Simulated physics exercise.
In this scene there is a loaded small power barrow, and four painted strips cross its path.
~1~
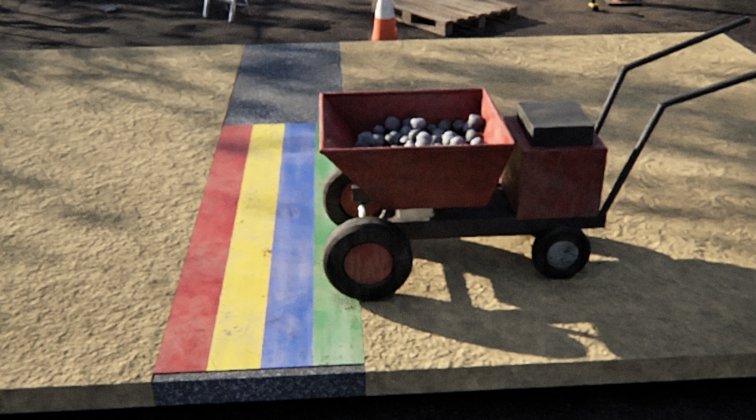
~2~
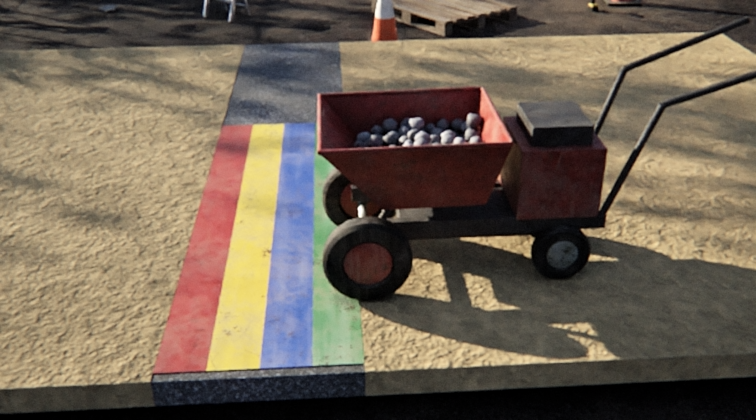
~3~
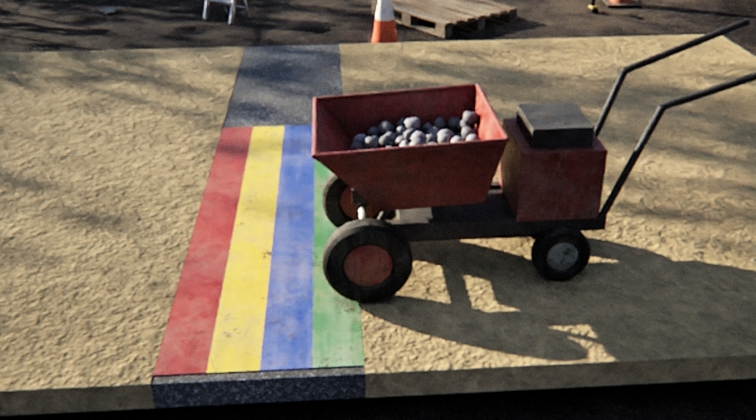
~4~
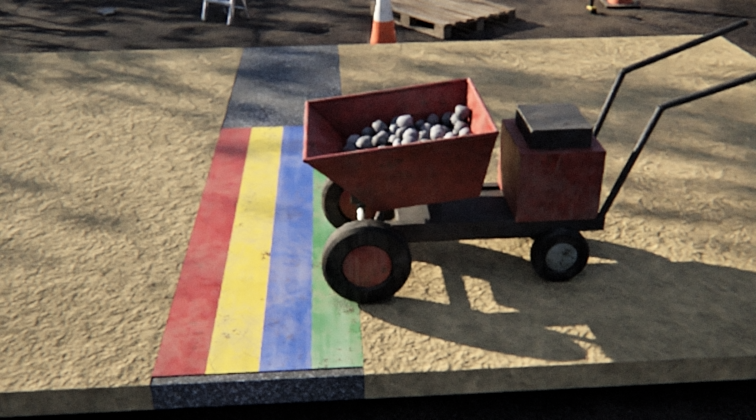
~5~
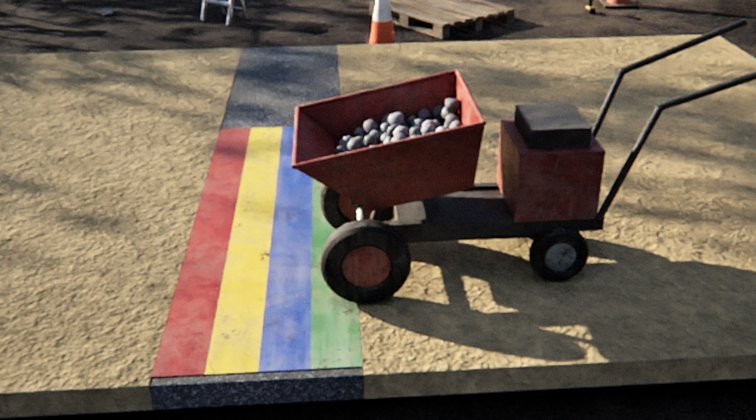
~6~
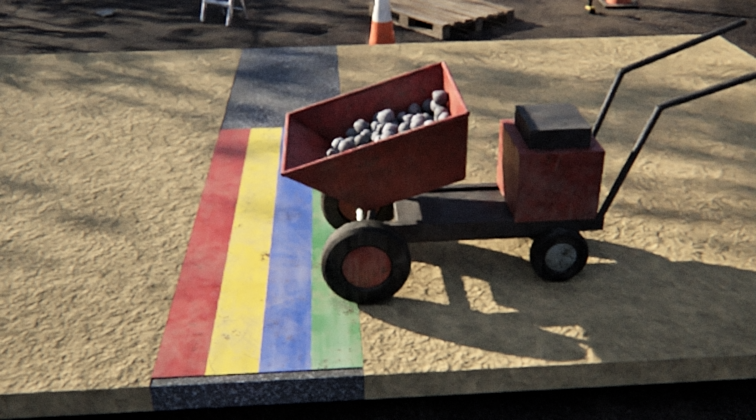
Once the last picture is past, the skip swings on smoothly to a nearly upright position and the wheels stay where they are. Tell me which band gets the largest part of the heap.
I would say the red band gets the largest part.
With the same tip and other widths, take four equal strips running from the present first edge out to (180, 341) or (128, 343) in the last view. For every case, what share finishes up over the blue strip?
Shares: About 0 per cent; about 0 per cent.
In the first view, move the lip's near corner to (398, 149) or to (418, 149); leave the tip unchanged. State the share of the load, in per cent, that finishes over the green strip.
It comes out near 0 in a hundred for the first and near 10 in a hundred for the second.
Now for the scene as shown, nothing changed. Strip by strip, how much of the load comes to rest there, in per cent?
Green strip around 0, blue strip around 0, yellow strip around 10, red strip around 35.
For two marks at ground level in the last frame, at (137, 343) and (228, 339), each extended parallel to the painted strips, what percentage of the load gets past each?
I'd say about 30 and about 80 in a hundred.
Soon, skip tipped steeply; all in the skip.
A while on, skip tipped right over; about two thirds in the skip; a small part over the yellow strip; about a quarter over the red strip.
Towards the end, skip tipped right over; about a quarter in the skip; a small part over the yellow strip; about a third over the red strip; about a third off the paint.
Finally, skip tipped right over; about a quarter in the skip; none over the green strip; none over the blue strip; a small part over the yellow strip; about a third over the red strip; about a third off the paint.
